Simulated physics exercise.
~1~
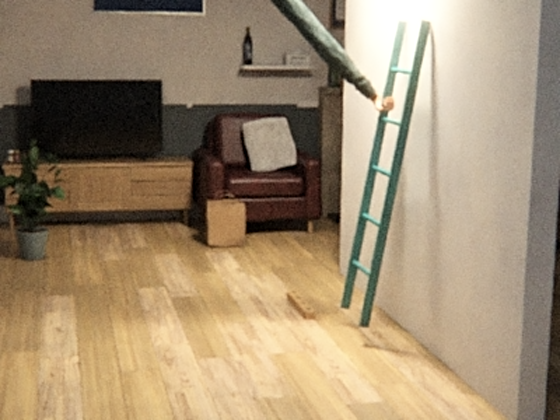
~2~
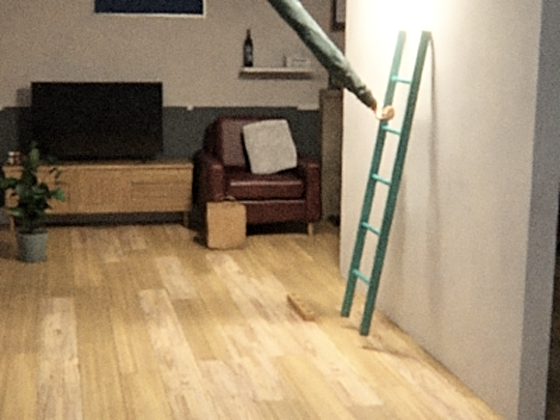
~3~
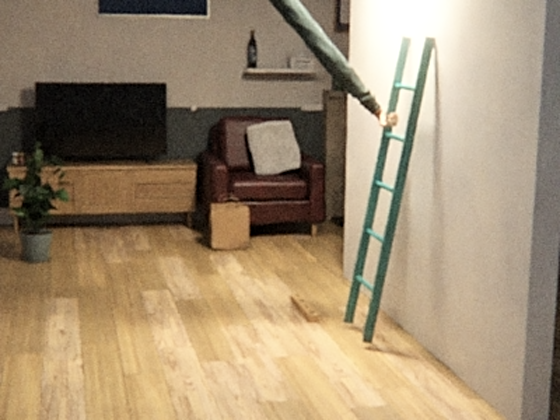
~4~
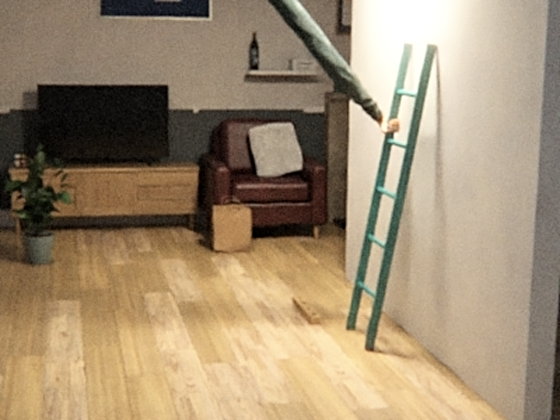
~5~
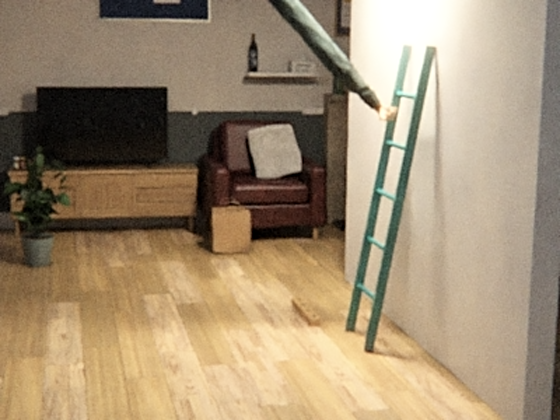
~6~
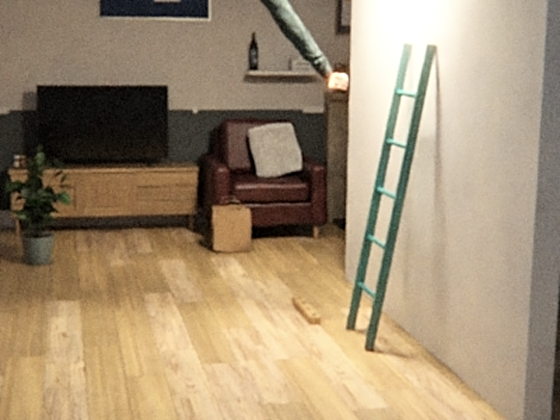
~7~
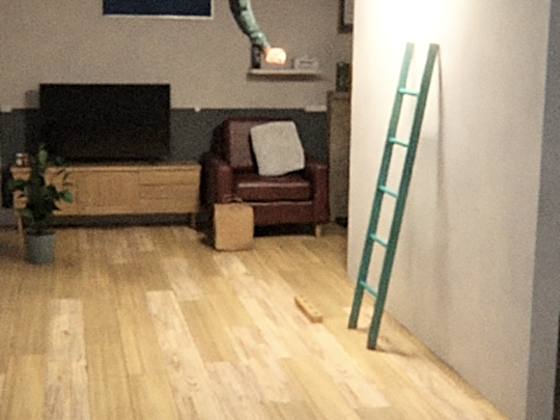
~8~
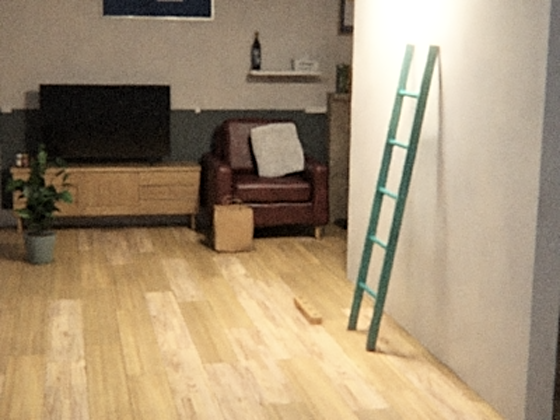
A turquoise ladder-like gate leans against a pale wall on the right, held near its top by a hand reaching in from above. Behind it are a dark red armchair, a television on a wooden cabinet and a potted plant, while a small wooden batten lies on the floor near the gate's foot. The hand eases the gate slightly downward until it settles. Then the fingers let go, and the arm draws back to the left and up, out of view. Left alone, the gate stays leaning against the wall.
